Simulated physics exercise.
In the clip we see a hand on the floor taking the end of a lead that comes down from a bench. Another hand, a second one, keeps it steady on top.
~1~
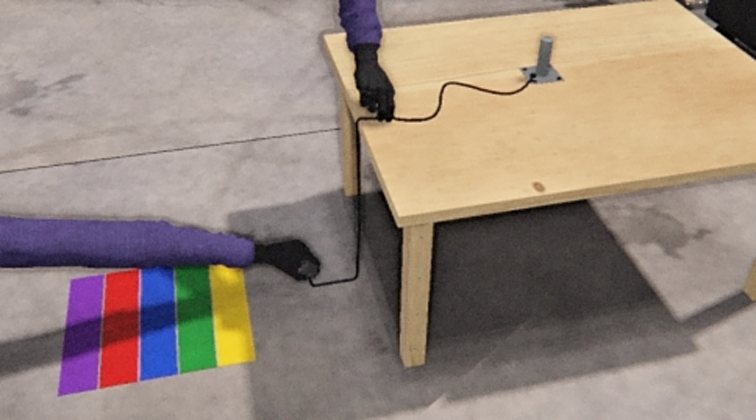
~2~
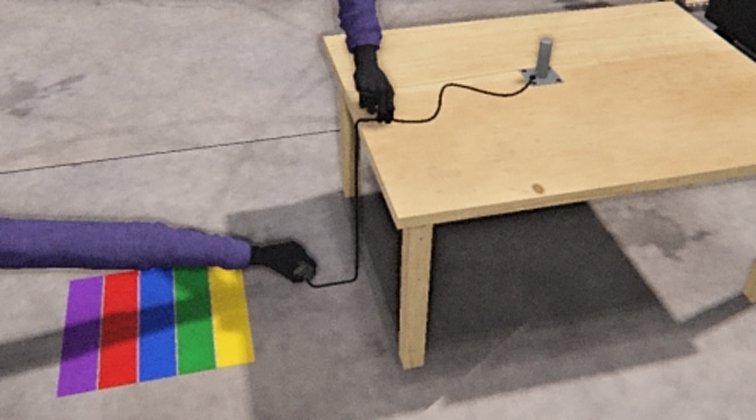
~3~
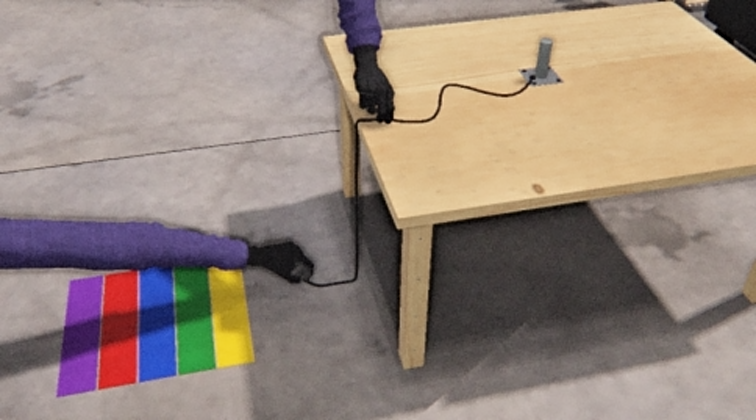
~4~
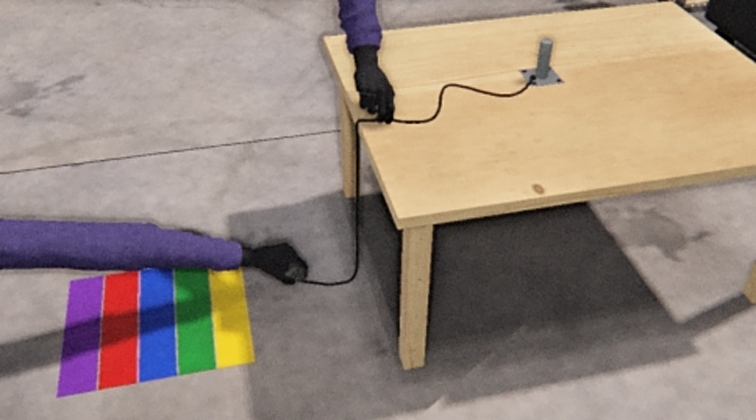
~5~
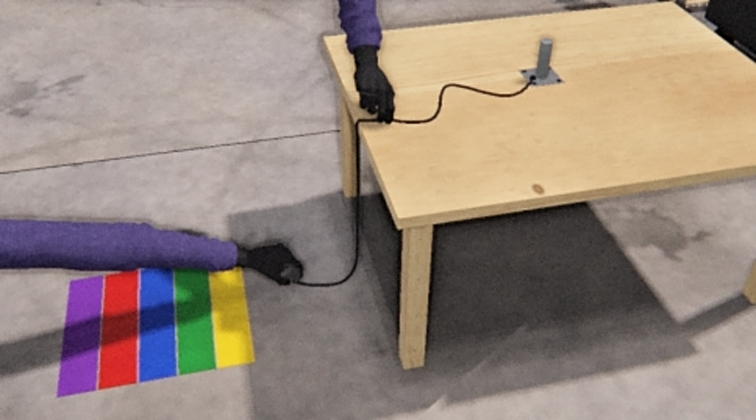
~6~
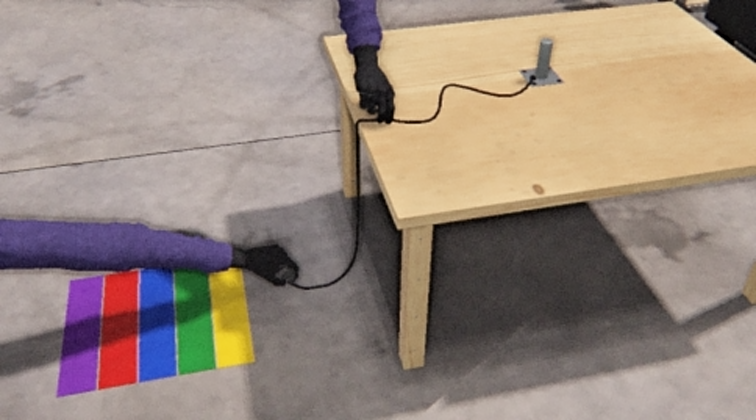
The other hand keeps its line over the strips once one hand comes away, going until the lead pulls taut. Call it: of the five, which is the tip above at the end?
The red strip.
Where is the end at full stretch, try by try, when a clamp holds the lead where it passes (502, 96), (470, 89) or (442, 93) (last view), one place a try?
They end up at (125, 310), (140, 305) and (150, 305).
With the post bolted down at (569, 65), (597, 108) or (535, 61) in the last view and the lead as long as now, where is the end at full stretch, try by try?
Going by the last picture, roughly (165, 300), (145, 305) and (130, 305).
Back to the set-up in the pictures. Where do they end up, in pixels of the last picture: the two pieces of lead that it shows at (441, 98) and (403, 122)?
About (410, 105), and the other about (344, 128).
Early on, end near (183, 298); over green.
Midway, end near (139, 306); over blue.
At the end of the slack, end near (113, 310); over red. It halts on the red strip.
